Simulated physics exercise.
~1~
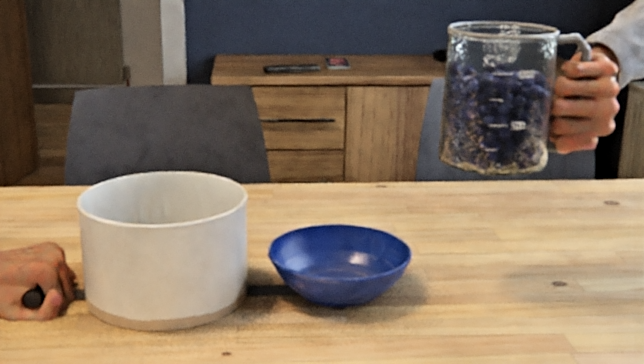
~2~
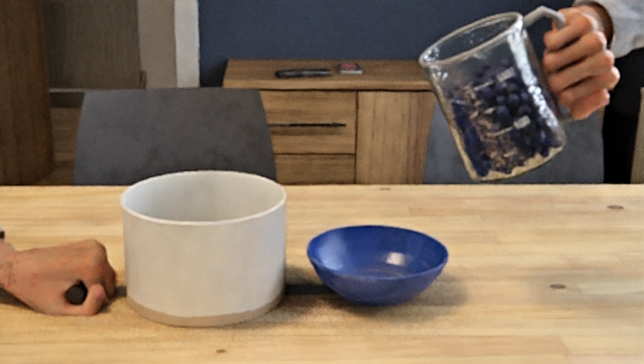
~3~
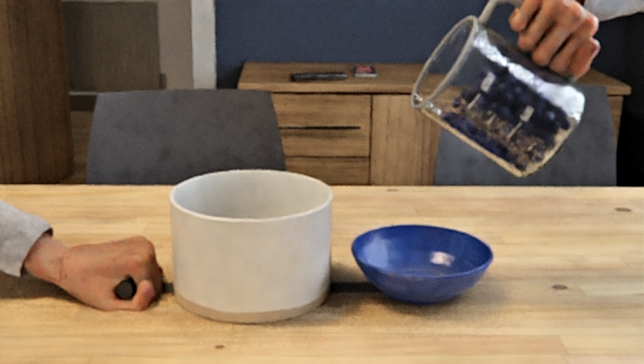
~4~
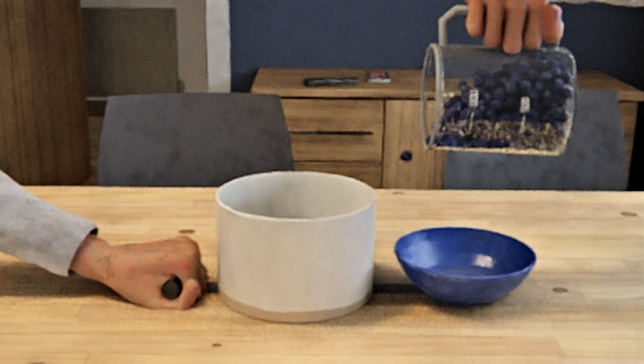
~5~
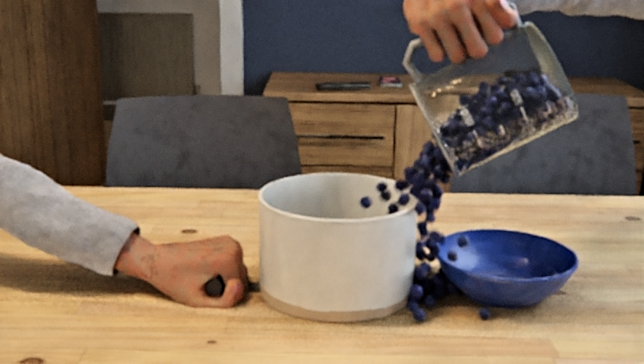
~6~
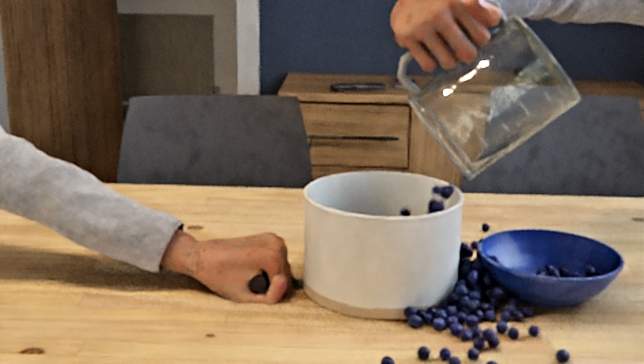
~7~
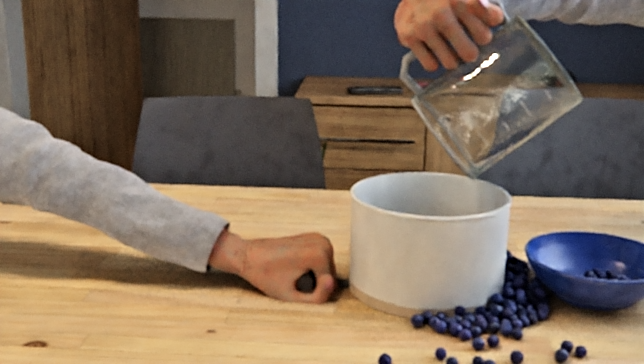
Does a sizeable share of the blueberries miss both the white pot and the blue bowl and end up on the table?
Yes, a good many blueberries end up scattered on the table around the pot and bowl, while only a few land in the blue bowl.
Wooden table, a hand pushing a white pot and blue bowl right as a tipped jug empties blueberries into and around them.
